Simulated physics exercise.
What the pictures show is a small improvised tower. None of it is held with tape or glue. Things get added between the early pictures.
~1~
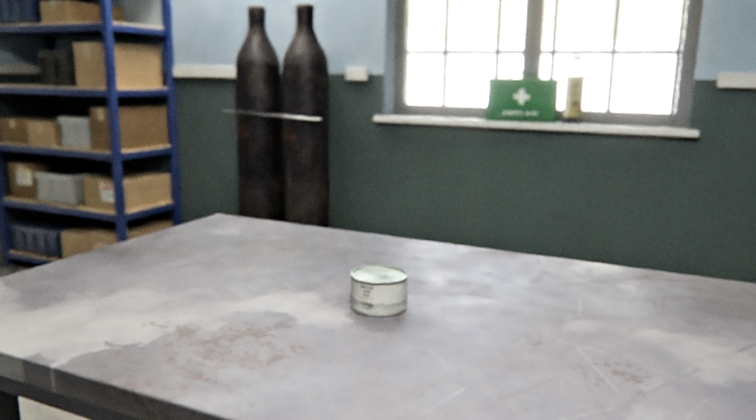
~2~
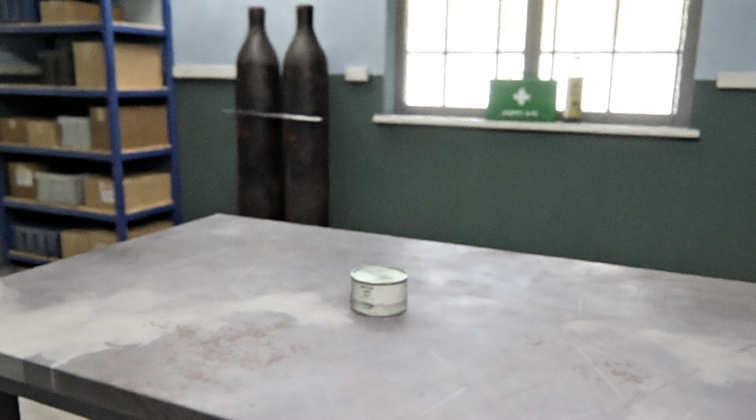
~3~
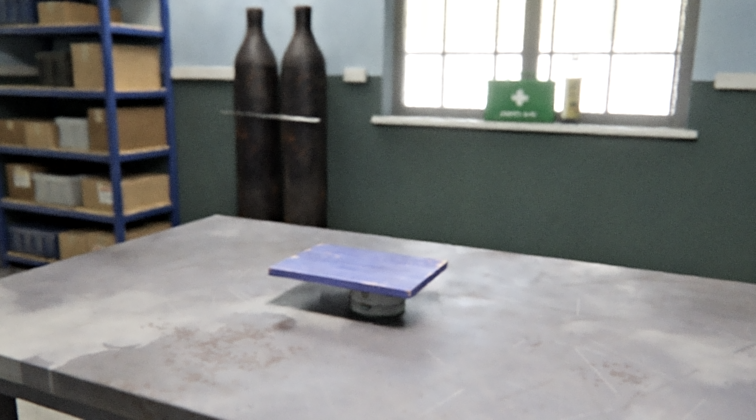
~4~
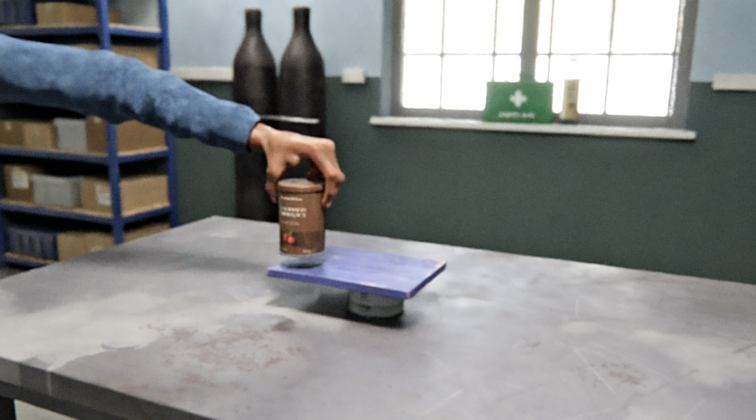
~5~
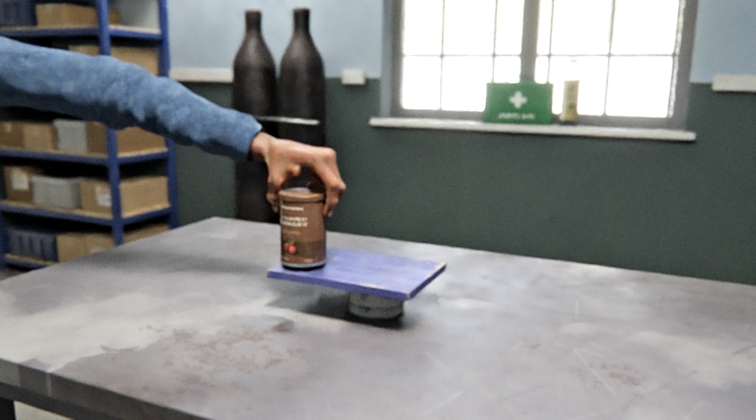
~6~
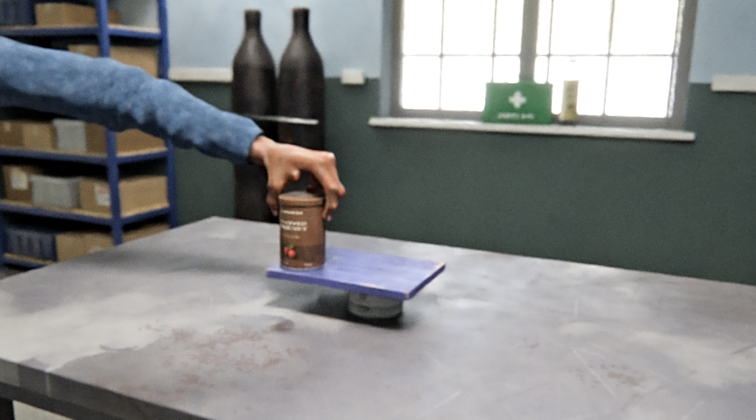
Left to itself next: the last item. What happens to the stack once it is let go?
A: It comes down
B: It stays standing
A.
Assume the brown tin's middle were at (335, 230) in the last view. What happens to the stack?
What happens next is that it goes down.
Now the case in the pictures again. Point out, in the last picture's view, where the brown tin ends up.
Close to pixel (268, 267).
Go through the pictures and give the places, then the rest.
In the first picture, the last thing is not in view yet.
In the second picture, the last thing is not in view yet.
In the third picture, the last thing is not in view yet; blue board (360, 268).
The fourth picture shows on its way; brown tin (302, 217); blue board (359, 269).
The fifth picture shows on its way; brown tin (303, 227); blue board (359, 270).
The sixth picture shows in place under the hand; brown tin (303, 231); blue board (358, 270).
Then, 0.30 s later than the last frame, brown tin now fallen; blue board tilted by 31°.
Then, 0.50 s later than the last frame, blue board tilted by 16°.
Then, 1.10 s later than the last frame, nothing new.
When it is over, fallen, brown tin; the other 2 as before. End places, in pixels of the last picture, brown tin near (268, 267). The stack loses its balance.
